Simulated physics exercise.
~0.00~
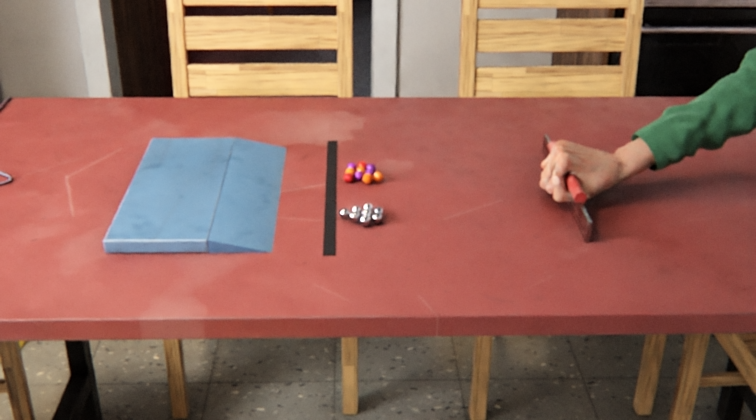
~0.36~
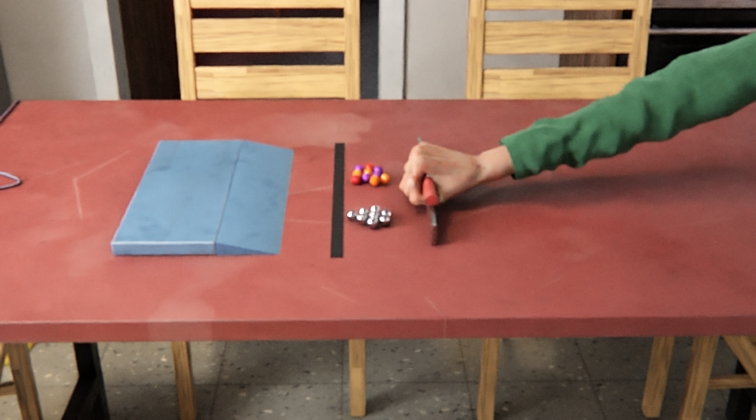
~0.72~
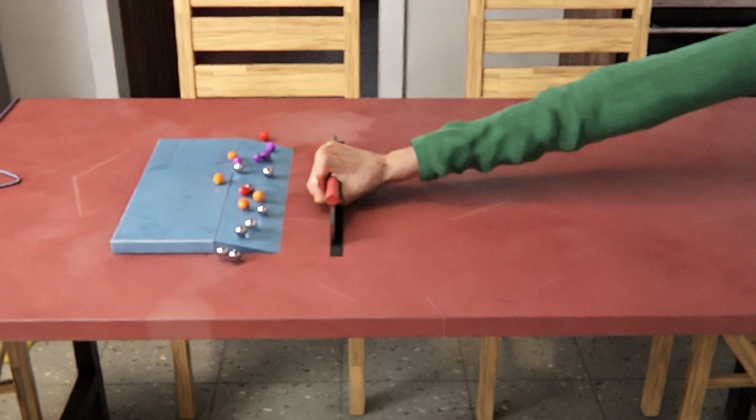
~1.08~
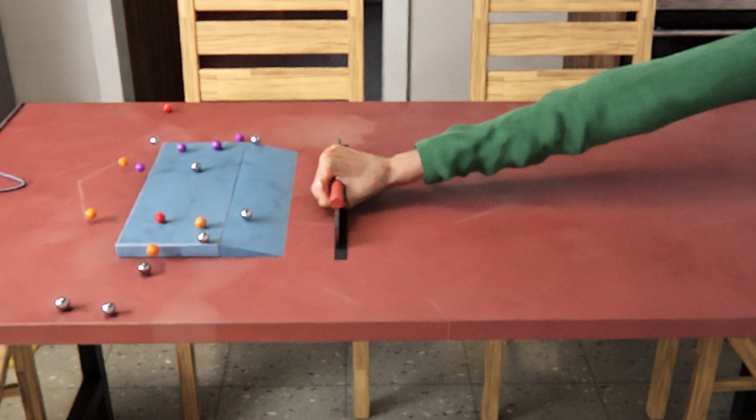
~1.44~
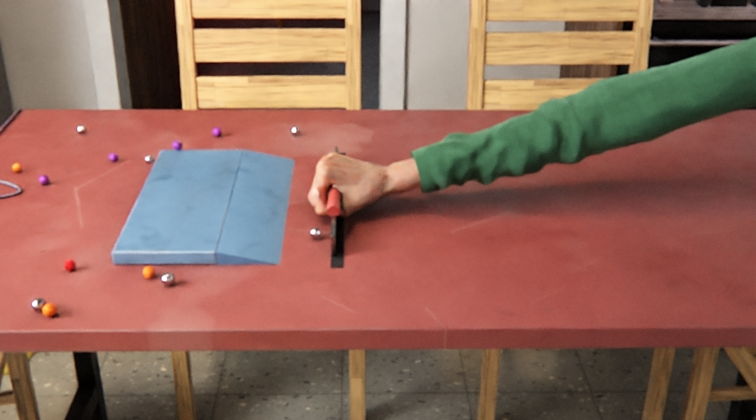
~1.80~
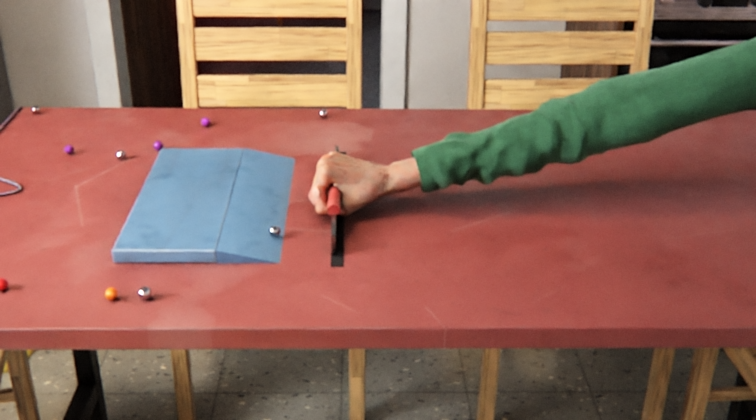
A worn red table stands on a grey tiled floor with two wooden chairs behind it, seen from the front and slightly above by a gently swaying camera. A low blue slab with a sloped right edge lies at left, beside a black tape strip, with a cluster of orange, red and purple balls behind a cluster of silver ones. A green-sleeved hand sweeps a red-handled scraper leftward and stops it on the tape. The balls scatter left over the slab and spread across the table. Finally, one silver ball remains on the slope while the scraper stays put.
